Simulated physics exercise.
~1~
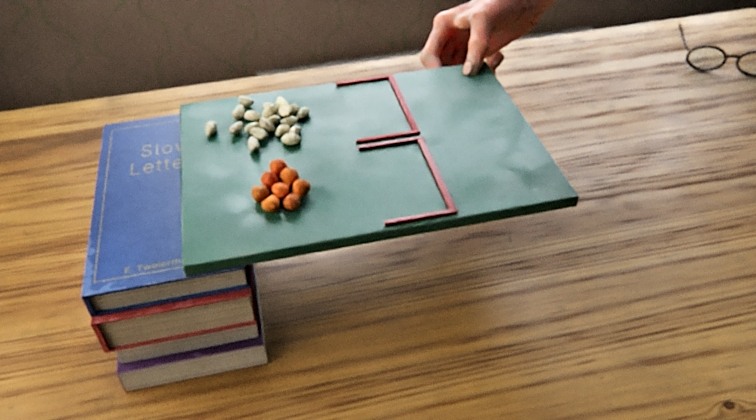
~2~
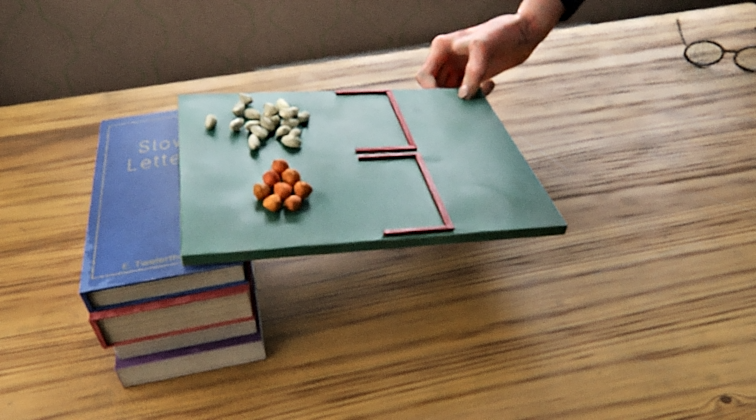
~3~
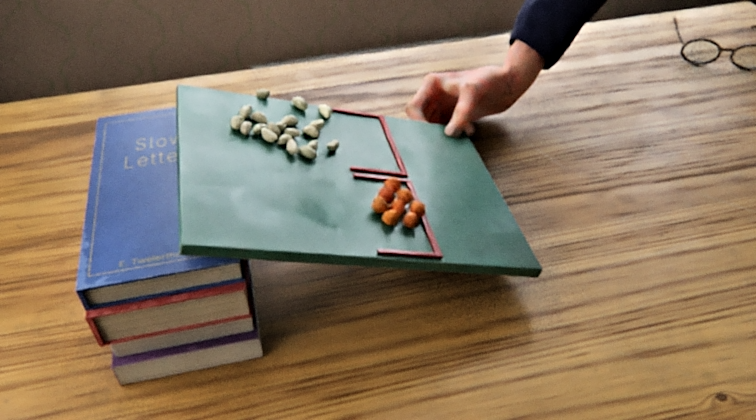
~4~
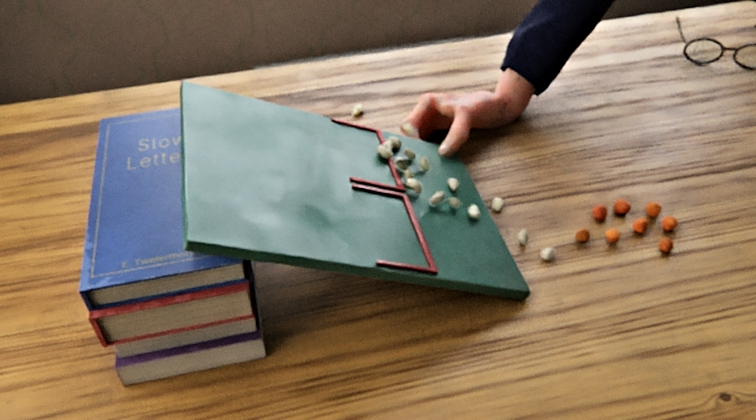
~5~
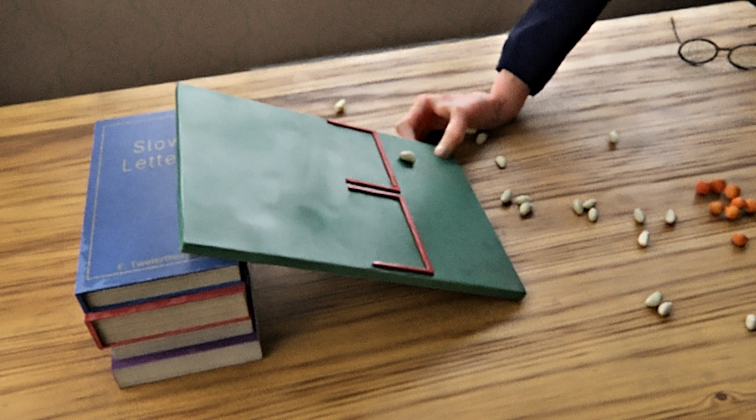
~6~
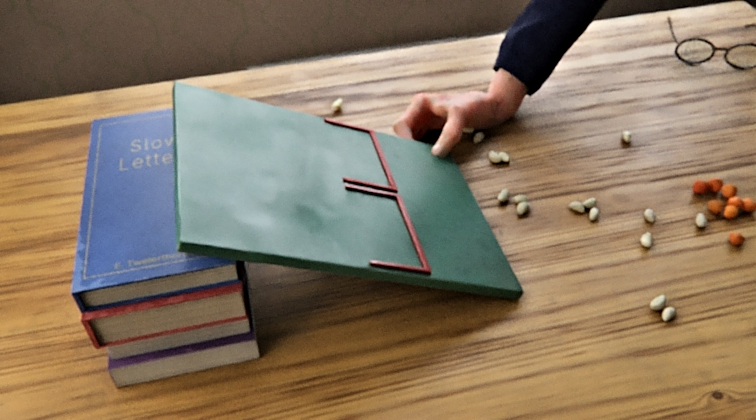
On a wooden tabletop, a hand holds up the right end of a green board whose left end rests on a stack of books, with a pile of pale seeds or nuts at the back and a cluster of orange ones in front. The hand lowers the free end, and the board tilts to the right. The orange pieces slide down first, reaching and passing the front red bar, then scattering onto the table. The pale ones follow over the back bar. Finally, the board rests sloping against the table, cleared, with both batches lying beyond their bars.
